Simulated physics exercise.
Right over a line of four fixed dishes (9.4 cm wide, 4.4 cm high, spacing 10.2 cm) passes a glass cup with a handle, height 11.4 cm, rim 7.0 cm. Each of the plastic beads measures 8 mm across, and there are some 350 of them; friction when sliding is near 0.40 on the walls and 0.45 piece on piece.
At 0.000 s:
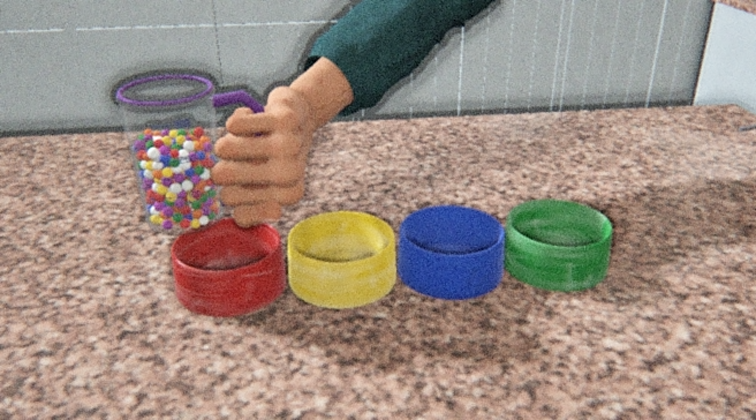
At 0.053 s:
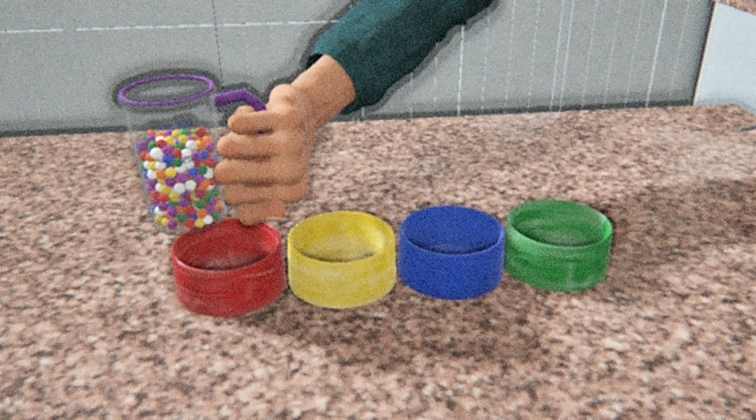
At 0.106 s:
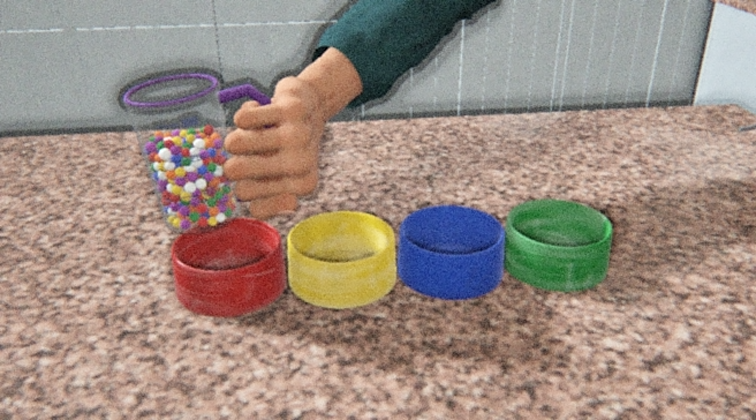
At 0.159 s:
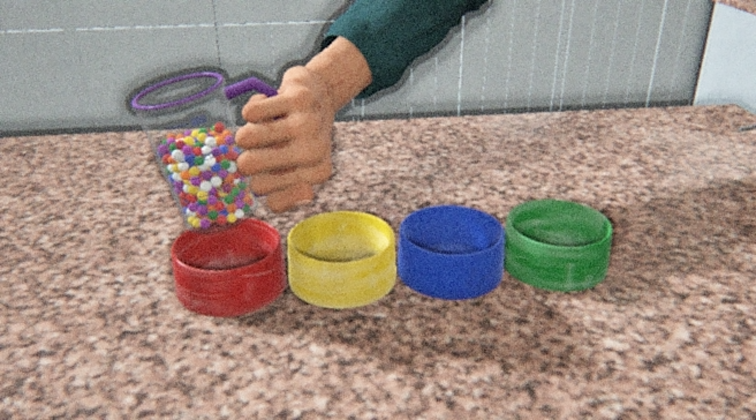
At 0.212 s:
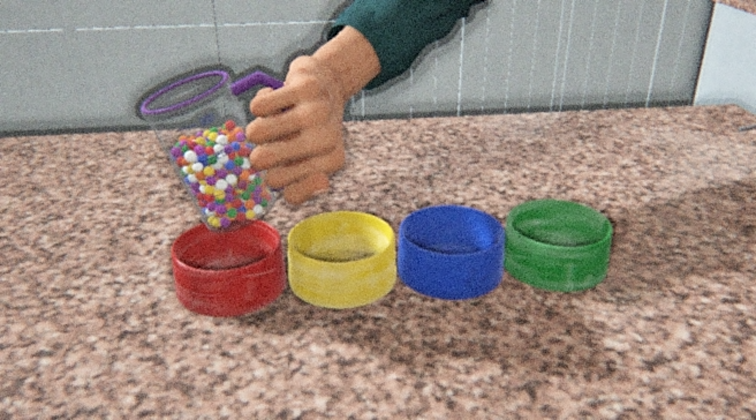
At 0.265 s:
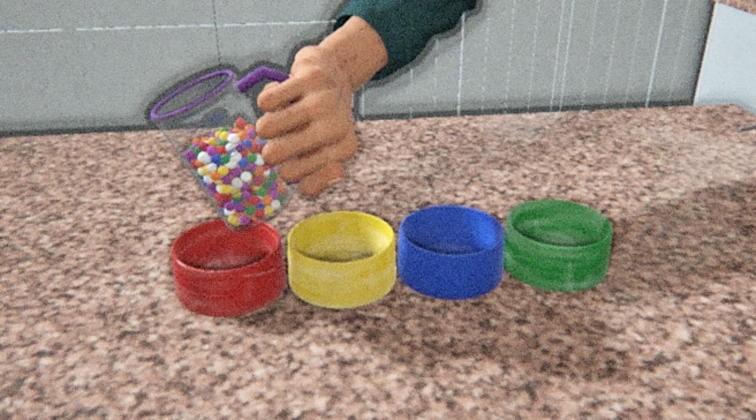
Glass cup of colourful beads, held by a hand, moving slightly right and tilting behind red, yellow, blue and green dishes.
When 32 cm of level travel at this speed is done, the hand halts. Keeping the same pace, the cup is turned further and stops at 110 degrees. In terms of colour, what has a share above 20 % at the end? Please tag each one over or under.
Red dish - under; blue dish - over; green dish - under; yellow dish - over; counter - under.
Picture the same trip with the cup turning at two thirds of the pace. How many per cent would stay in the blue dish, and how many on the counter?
In that case the blue dish gets 100 while the counter gets 0.
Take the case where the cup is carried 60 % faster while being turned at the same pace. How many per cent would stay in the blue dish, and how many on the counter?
Shares - blue 100, counter 0.
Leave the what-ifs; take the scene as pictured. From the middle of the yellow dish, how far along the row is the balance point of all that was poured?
6 cm to the right.
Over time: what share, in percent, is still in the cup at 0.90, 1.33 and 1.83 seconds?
About 100, 50, 5 per cent.
Then, at 0.90 s, tilt 94 degrees; cup holds 100 %.
After 1.33 s, tilt 110 degrees; cup holds 50 %, blue 10 %, yellow 35 %.
After 1.83 s, tilt 110 degrees; cup holds 5 %, blue 50 %, yellow 40 %.
By 2.5 s all is still; red 0 %, blue 55 %, green 0 %, yellow 40 %, counter 5 %.
